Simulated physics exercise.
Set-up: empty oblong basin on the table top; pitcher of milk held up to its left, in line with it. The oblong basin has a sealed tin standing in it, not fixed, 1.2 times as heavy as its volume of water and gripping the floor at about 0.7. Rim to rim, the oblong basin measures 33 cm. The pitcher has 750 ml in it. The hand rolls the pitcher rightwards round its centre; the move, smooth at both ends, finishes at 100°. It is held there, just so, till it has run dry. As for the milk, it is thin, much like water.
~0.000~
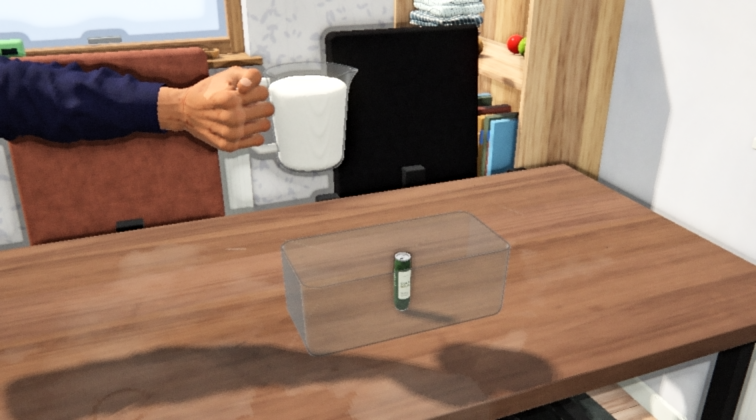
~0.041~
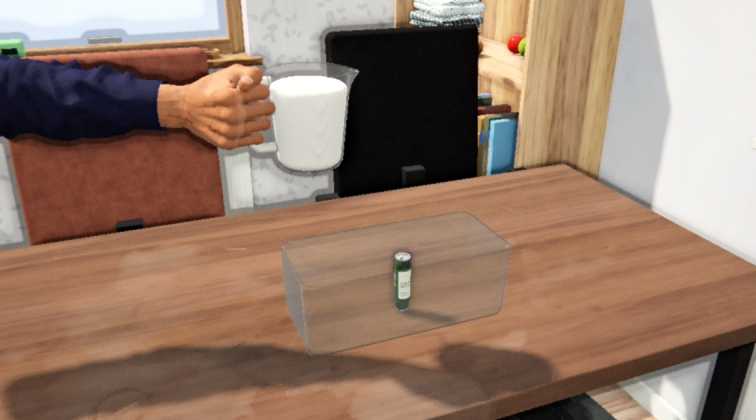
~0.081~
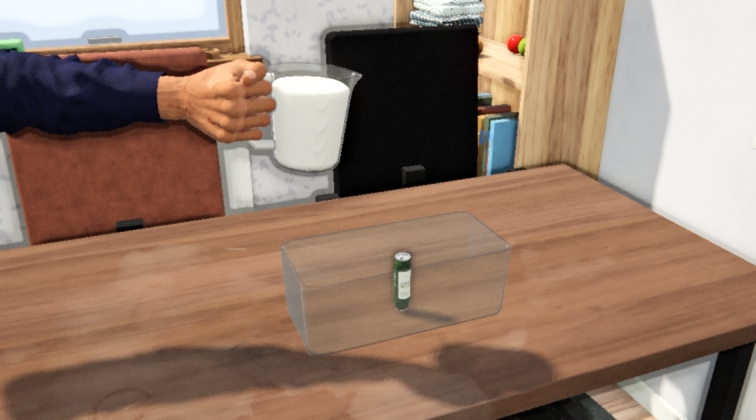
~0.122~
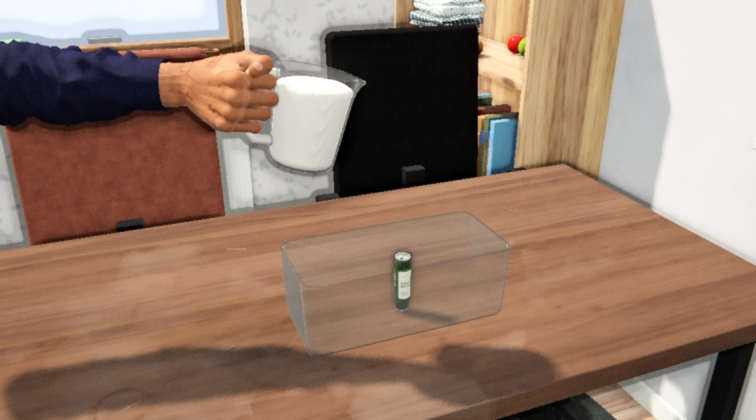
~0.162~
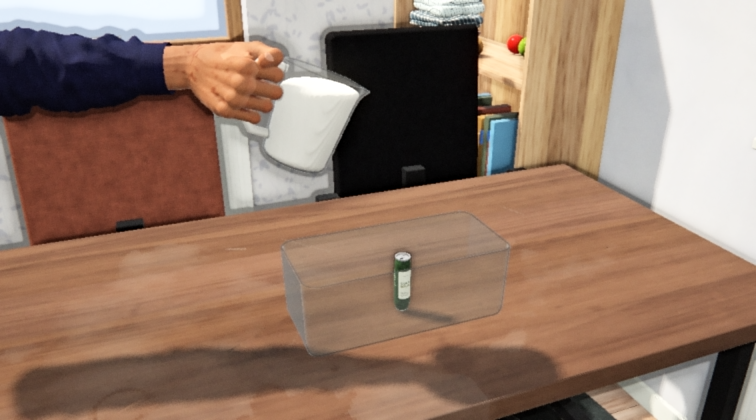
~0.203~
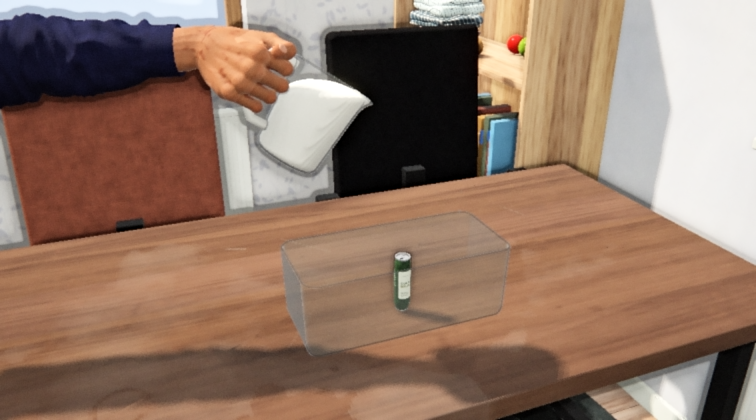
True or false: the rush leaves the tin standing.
True.
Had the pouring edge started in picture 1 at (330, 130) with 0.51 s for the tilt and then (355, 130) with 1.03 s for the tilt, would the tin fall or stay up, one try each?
Run one: It tumbles. Run two: It tumbles.
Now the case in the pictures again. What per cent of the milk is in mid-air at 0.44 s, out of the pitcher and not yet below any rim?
Some 40 per cent, I reckon.
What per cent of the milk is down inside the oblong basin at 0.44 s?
Near 5 in a hundred.
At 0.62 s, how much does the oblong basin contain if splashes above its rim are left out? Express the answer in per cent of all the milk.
Close to 54 in a hundred.
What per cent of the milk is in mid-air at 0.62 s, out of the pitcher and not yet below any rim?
Roughly 28 per cent.
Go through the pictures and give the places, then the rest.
In the first frame, it leans 0°; its right rim is at (356, 68); the milk meets the walls at (268, 88) and (344, 81); the oblong basin's rim runs from (291, 266) to (489, 229); the tin's top is at (403, 259).
In the second frame, it leans 2°; its right rim is at (358, 69); the milk meets the walls at (269, 87) and (345, 82).
In the third frame, it leans 6°; its right rim is at (361, 73); the milk meets the walls at (272, 84) and (347, 84).
In the fourth frame, it leans 13°; its right rim is at (365, 80); the milk meets the walls at (276, 84) and (350, 86).
In the fifth frame, it leans 23°; its right rim is at (369, 90); the milk meets the walls at (277, 97) and (356, 88).
In the sixth frame, it leans 34°; its right rim is at (372, 102); the milk meets the walls at (274, 107) and (367, 96).
After 0.44 s the tilt is 96° and 55 per cent is still to pour; the tin stands where it began.
After 0.62 s the tilt is 100° and 18 per cent is still to pour; the tin stands where it began.
After 0.81 s the tilt is 100° and 4 per cent is still to pour; the tin stands where it began.
After 1.01 s the tilt is 100° and 1 per cent is still to pour; the tin stands where it began.
In the end the tin stands where it began.
